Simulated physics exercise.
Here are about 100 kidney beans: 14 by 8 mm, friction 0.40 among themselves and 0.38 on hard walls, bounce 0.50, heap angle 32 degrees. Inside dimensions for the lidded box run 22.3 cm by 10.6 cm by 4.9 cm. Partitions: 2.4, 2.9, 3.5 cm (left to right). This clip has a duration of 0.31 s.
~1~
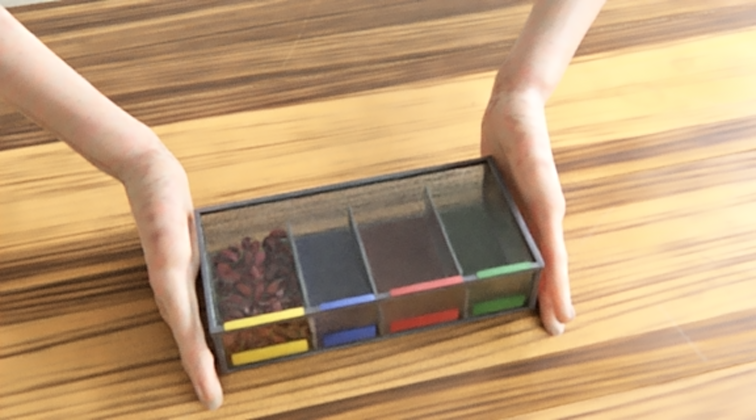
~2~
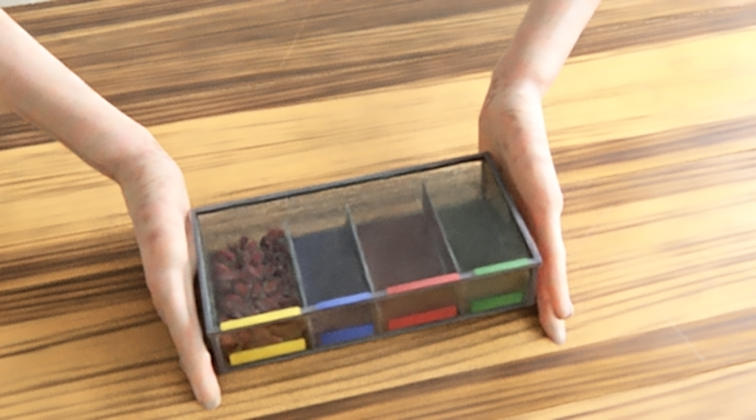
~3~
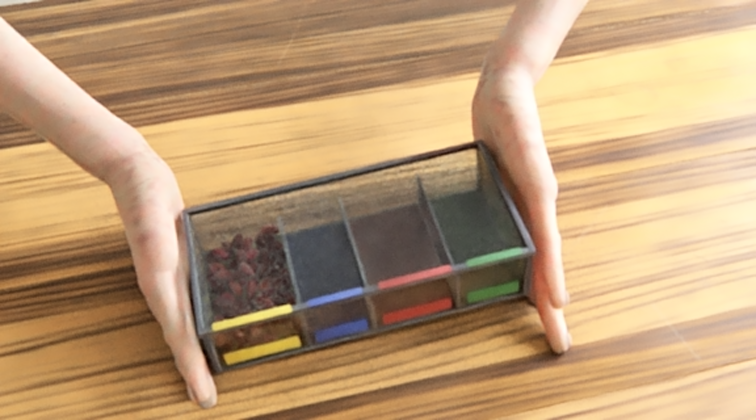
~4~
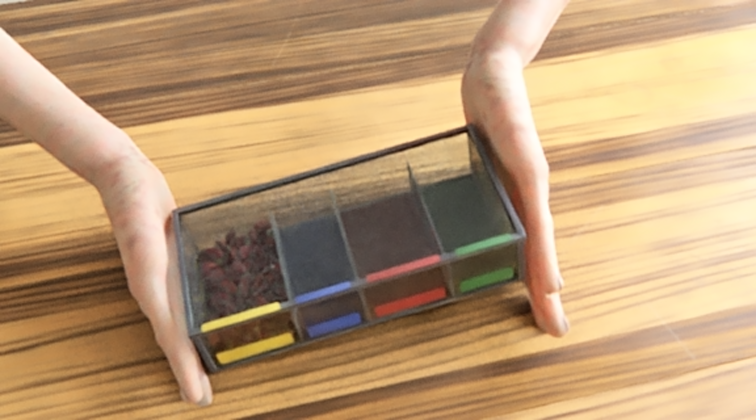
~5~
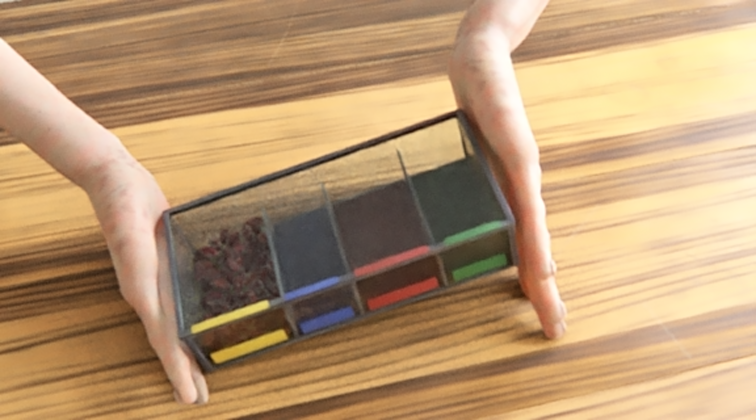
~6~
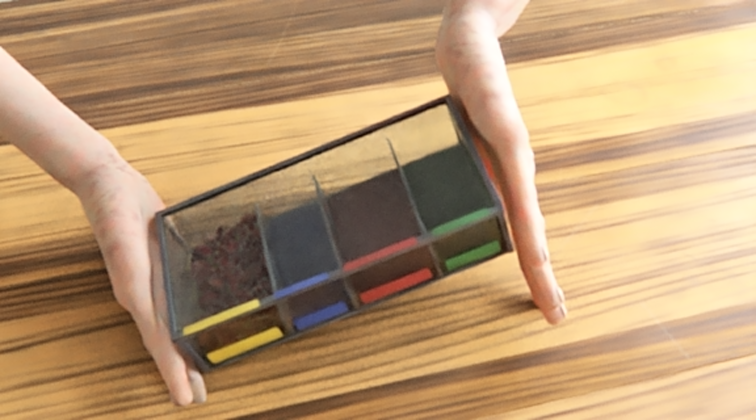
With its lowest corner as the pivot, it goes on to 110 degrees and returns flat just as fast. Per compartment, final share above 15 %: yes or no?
Red no; blue no; green no; yellow yes.
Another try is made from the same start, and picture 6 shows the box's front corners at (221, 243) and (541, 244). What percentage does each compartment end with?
Red 55 %; blue 0 %; green 40 %; yellow 0 %.
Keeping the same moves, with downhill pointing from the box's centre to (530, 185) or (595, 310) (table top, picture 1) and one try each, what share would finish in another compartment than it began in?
Approximately 100 percent, then 100 percent.
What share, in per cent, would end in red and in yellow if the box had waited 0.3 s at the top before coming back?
Red keeps 0% and yellow keeps 100%.
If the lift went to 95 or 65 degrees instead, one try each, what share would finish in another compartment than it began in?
Try one gives around 0 %, try two around 0 %.
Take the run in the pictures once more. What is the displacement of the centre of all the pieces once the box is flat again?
About 1.0 cm.
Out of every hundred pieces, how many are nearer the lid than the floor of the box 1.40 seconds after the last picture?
Roughly 40 per cent.
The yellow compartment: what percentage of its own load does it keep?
Around 100 percent stays put.
Then, 1.40 s after the last picture, tilt 110 degrees; yellow 100 %.
Then, 2.34 s after the last picture, tilt 50 degrees; yellow 100 %.
Then, 3.27 s after the last picture, tilt 0 degrees; yellow 100 %.
In the end, red 0 %, blue 0 %, green 0 %, yellow 100 %.
